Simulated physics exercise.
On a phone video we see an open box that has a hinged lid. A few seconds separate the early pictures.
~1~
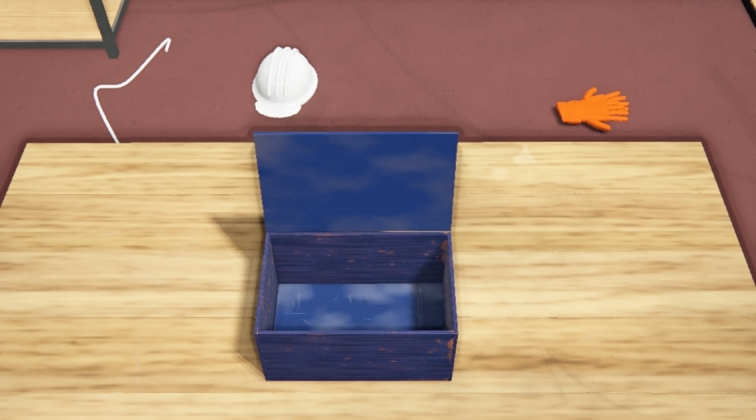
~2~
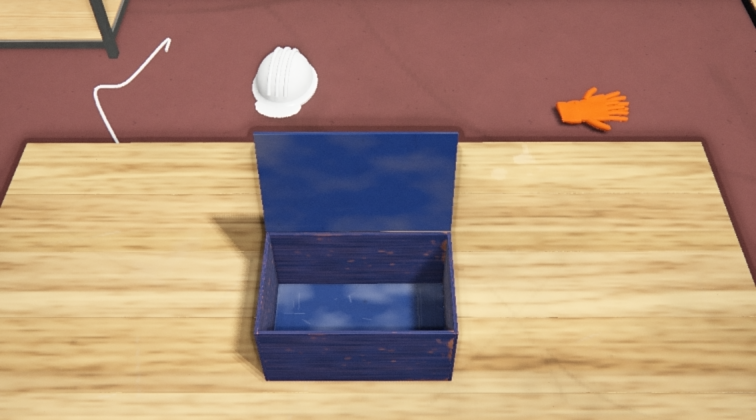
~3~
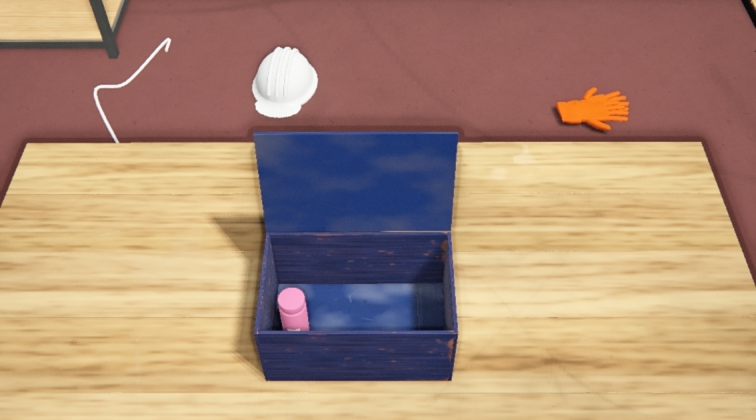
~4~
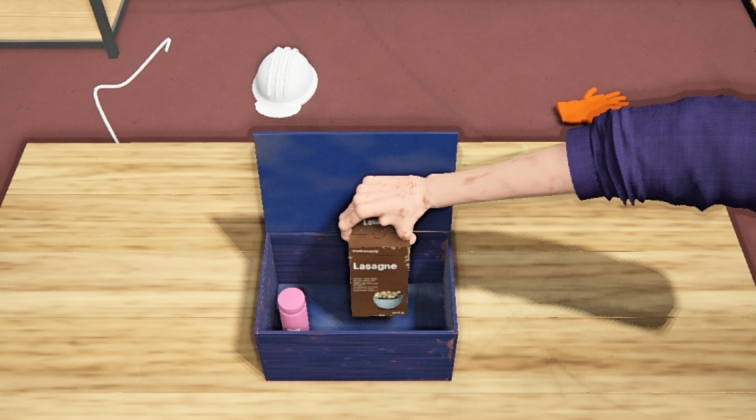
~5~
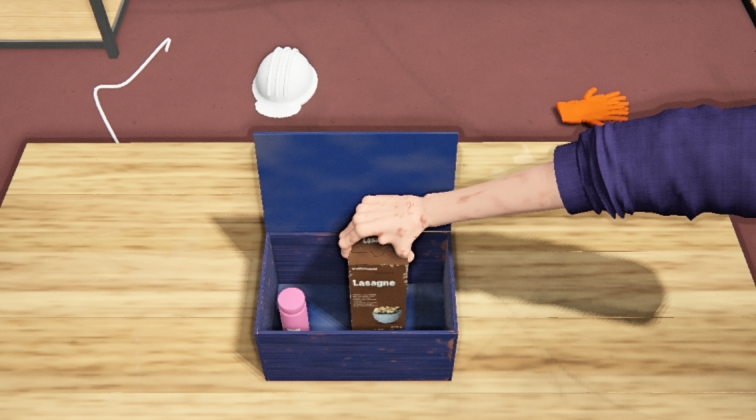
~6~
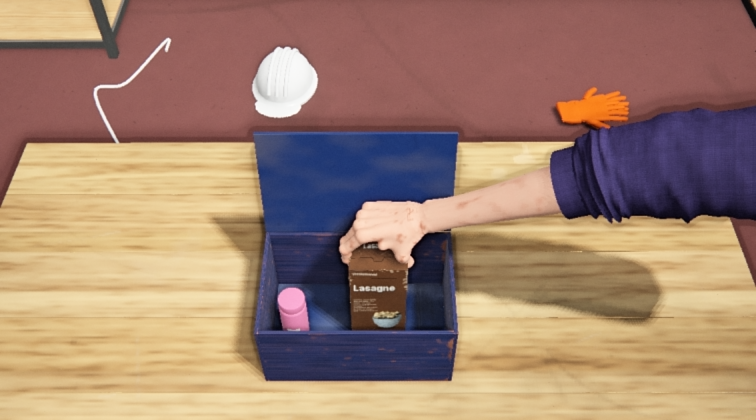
A pink shaker appeared in the left side of the empty, open blue box, and then a hand reached in from the right and lowered a brown lasagne carton in beside it, still gripping the top.
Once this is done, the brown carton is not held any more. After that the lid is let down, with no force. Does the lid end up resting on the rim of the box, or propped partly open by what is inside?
It is propped partly open.
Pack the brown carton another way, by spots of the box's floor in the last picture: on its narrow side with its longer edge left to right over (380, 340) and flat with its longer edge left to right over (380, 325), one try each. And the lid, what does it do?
Trial 1: Lid lowered. Trial 2: Lid lowered.
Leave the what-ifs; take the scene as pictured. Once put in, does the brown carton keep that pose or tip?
As it turns out, it keeps its original angle.
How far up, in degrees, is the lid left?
Near 45°.
Then, 0.90 s on from there, lid starting down.
Then, 1.30 s on from there, lid 76° above the rim.
Then, 1.50 s on from there, lid 62° above the rim.
Then, 1.70 s on from there, lid 48° above the rim.
In the end, lid 46° above the rim; both unmoved. At the end, from the last picture's camera, brown carton near (378, 289).
